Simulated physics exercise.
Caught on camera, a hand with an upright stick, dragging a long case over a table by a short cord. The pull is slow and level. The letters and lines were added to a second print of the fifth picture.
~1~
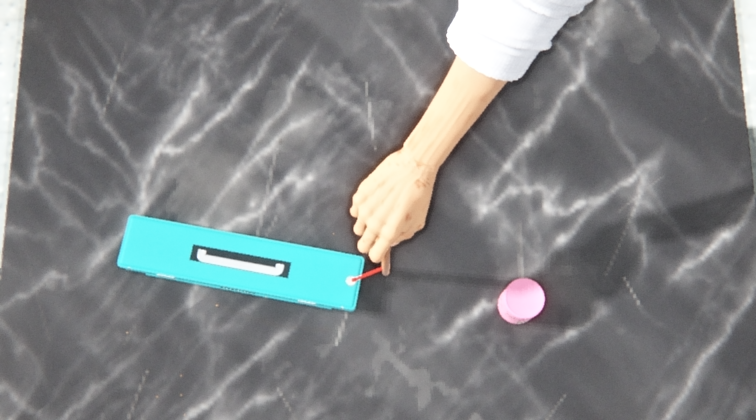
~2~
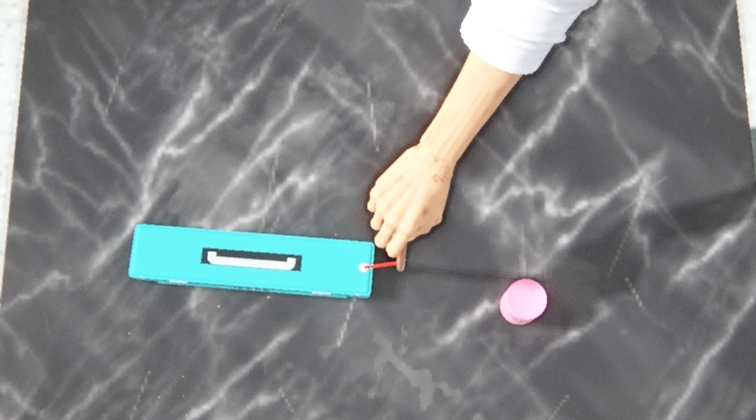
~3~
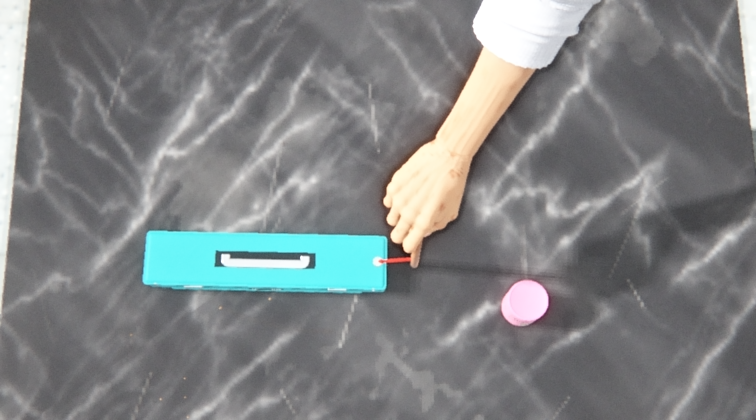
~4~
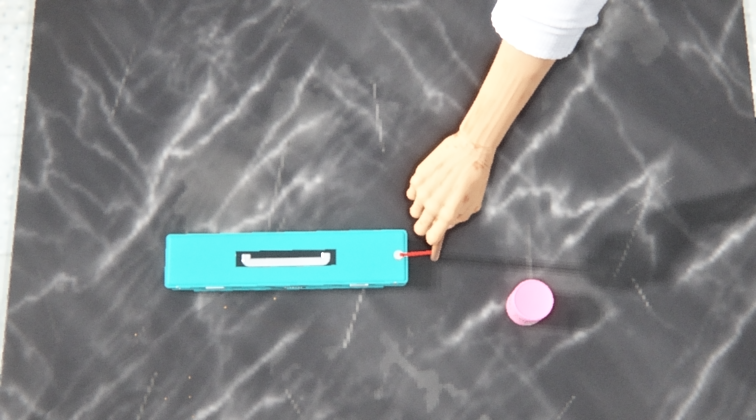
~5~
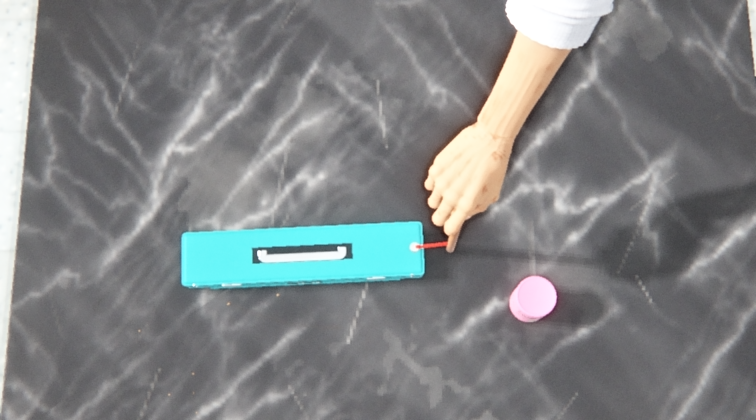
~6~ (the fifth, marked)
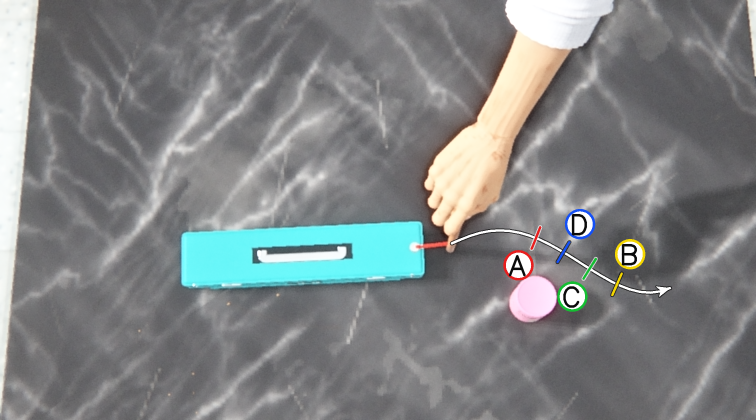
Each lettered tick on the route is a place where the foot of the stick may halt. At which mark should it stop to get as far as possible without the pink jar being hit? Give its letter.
Mark D.
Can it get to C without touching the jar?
No.
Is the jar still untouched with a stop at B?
No.
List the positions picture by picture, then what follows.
The first picture shows pink jar (520, 302); turquoise case (240, 261).
The second picture shows turquoise case (251, 259); pink jar (523, 303).
The third picture shows turquoise case (265, 259); pink jar (524, 304).
The fourth picture shows turquoise case (286, 258); pink jar (529, 304).
The fifth picture shows turquoise case (303, 253); pink jar (532, 300).
On the marked copy, A at (536, 238); B at (617, 284); C at (590, 269); D at (563, 252); the route from (452, 243) via (566, 254) to (670, 288).
With D. Early on, foot of the stick (489, 231), middle of the case (341, 249).
Further on, foot of the stick (529, 236), middle of the case (380, 245).
At the end, foot of the stick (563, 252), middle of the case (413, 247); nothing has been touched.
As for the rest, A is safe but short; B is too far, the jar has been hit; C is too far, the jar has been hit.
